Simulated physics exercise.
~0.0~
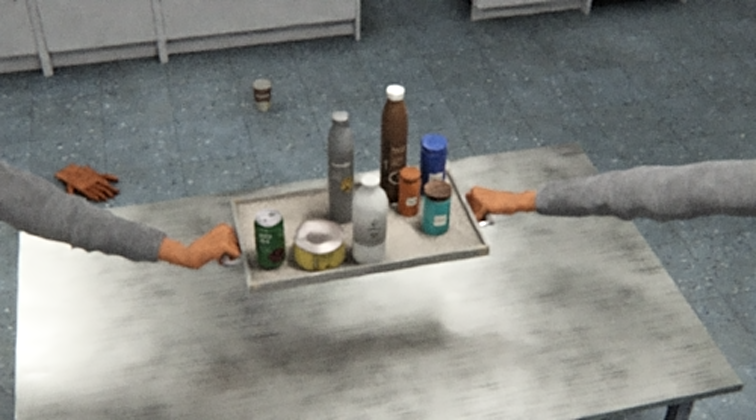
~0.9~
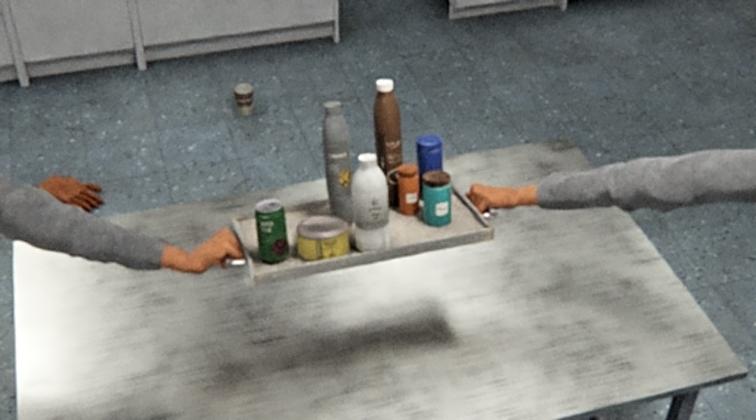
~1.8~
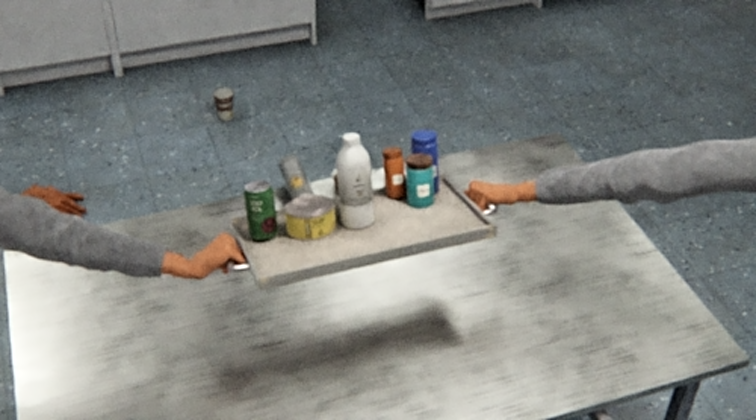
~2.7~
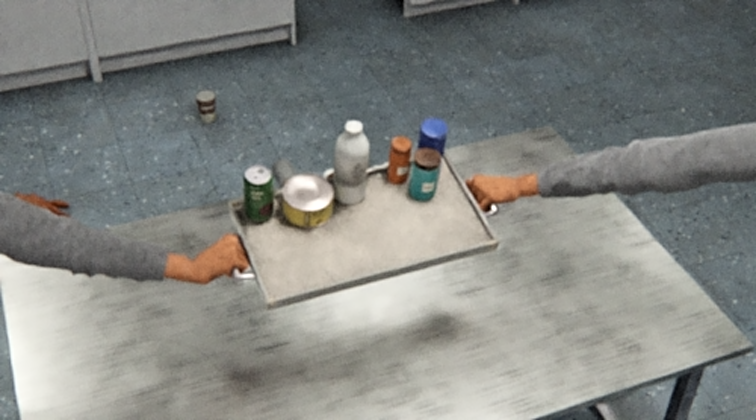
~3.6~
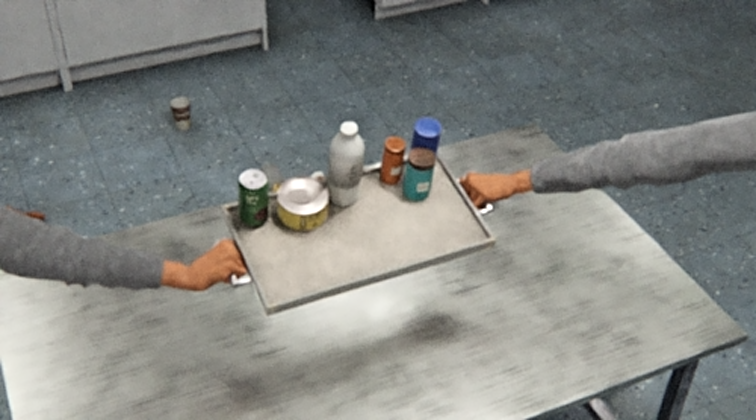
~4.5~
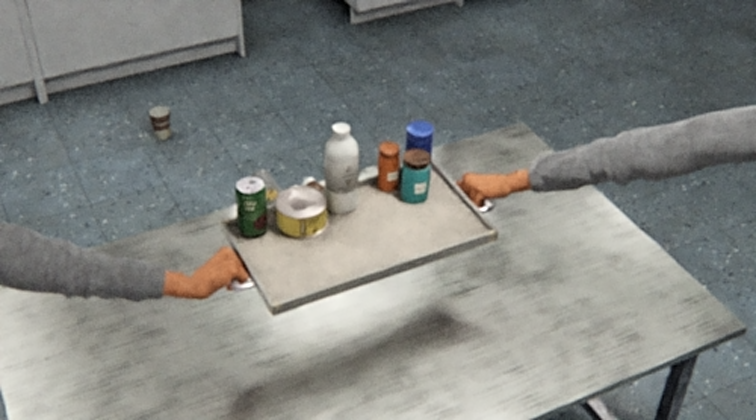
In the video, two hands hold a tray of bottles, jars and other containers above a table and tip its far edge down, then back. The tall grey and brown bottles topple off the far side, while the others shift and finish upright on the tray.
